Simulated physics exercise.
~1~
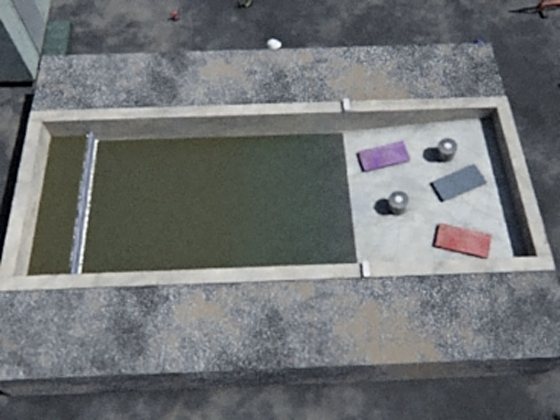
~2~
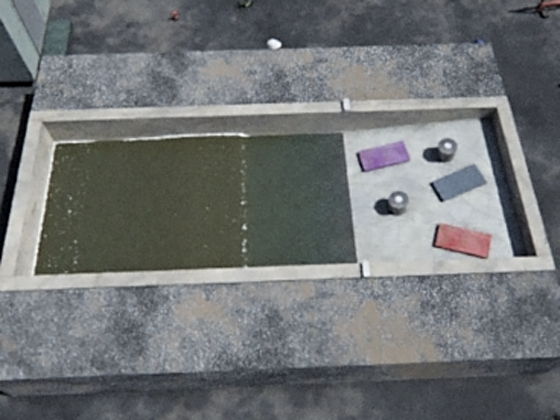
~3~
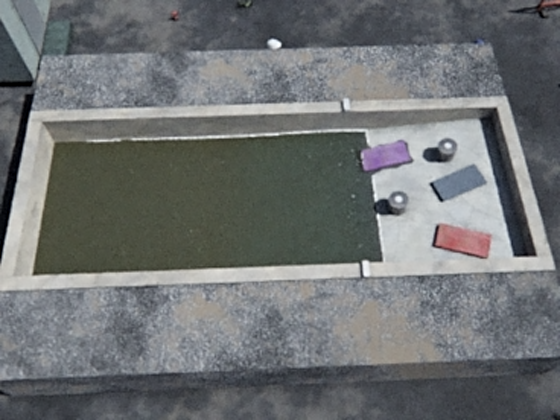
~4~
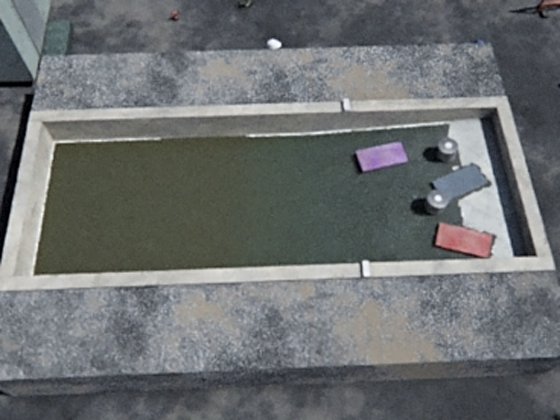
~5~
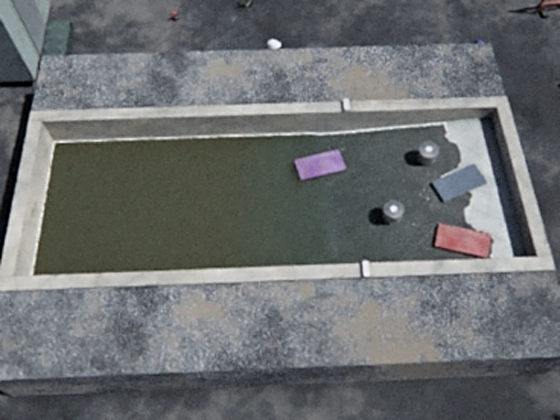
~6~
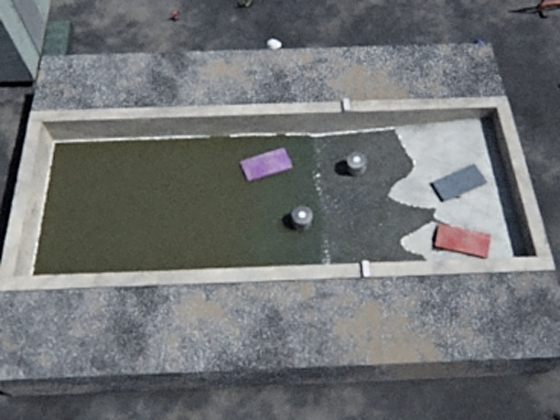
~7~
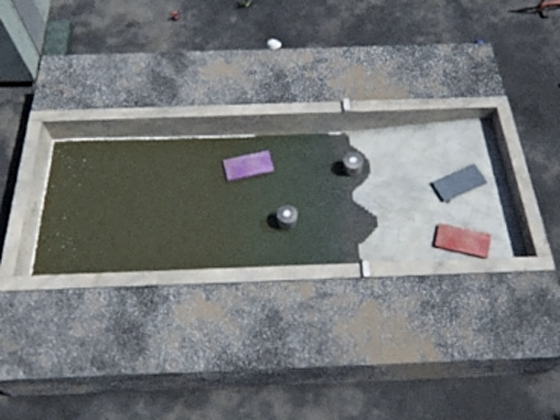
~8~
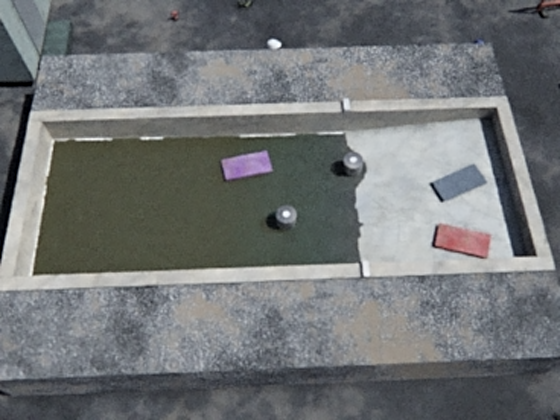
The video shows murky water surging up a pale ramp in a rectangular basin, reaching coloured blocks and two round tubs, then draining back left. It carries the purple block and both tubs leftward, while the gray and red blocks remain on the bare ramp.
